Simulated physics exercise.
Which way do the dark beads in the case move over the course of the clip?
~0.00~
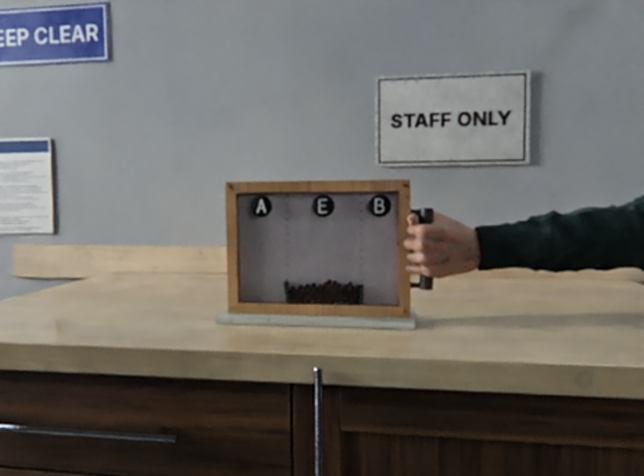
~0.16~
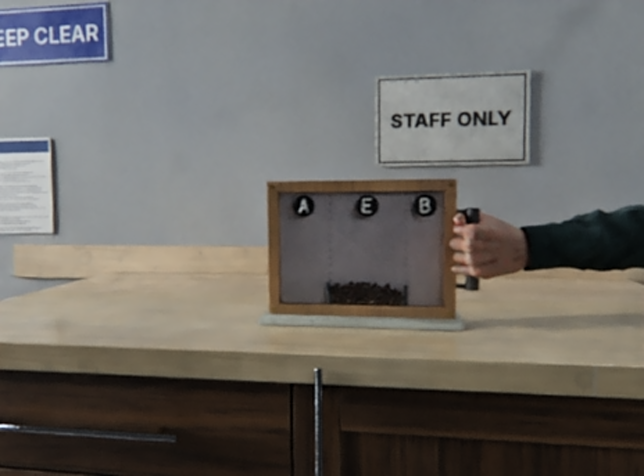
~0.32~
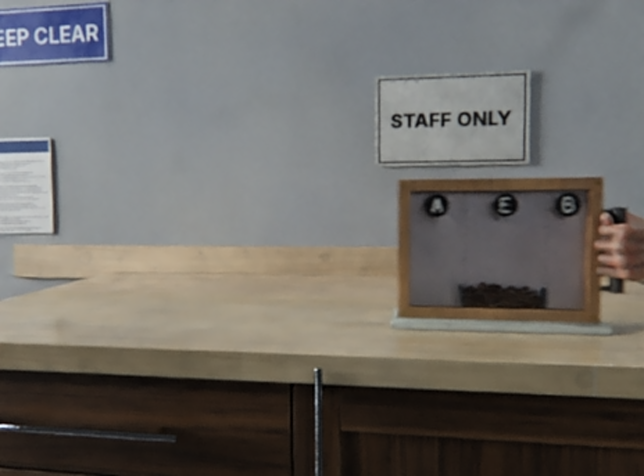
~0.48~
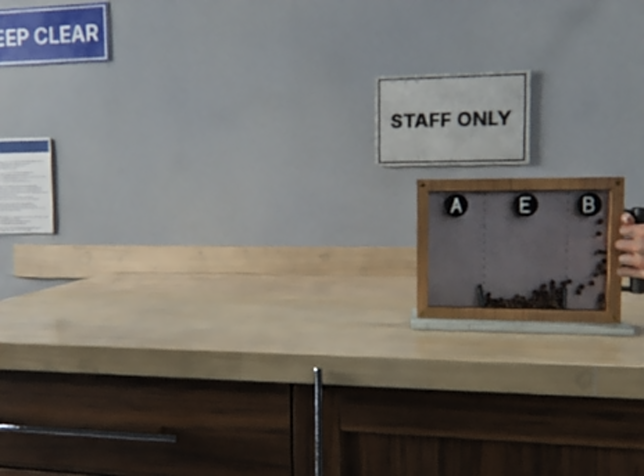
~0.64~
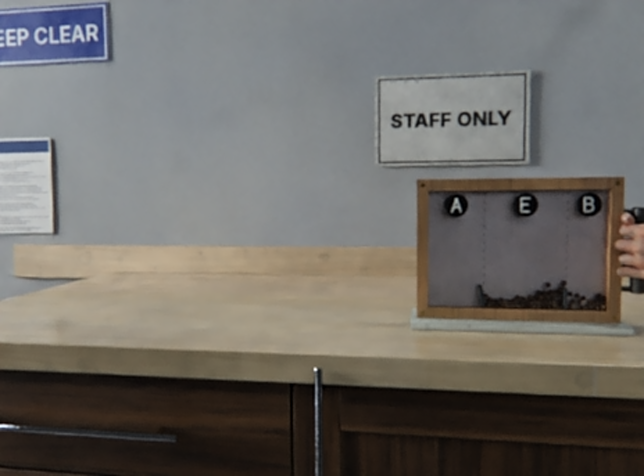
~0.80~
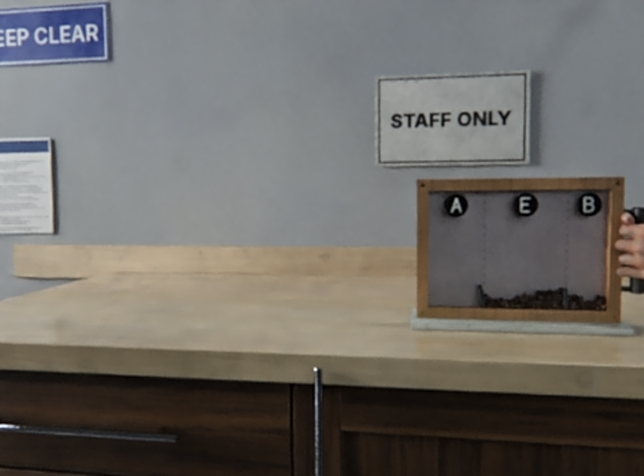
The beads move to the right, carried along with the case, and some spill toward its right side when it stops.
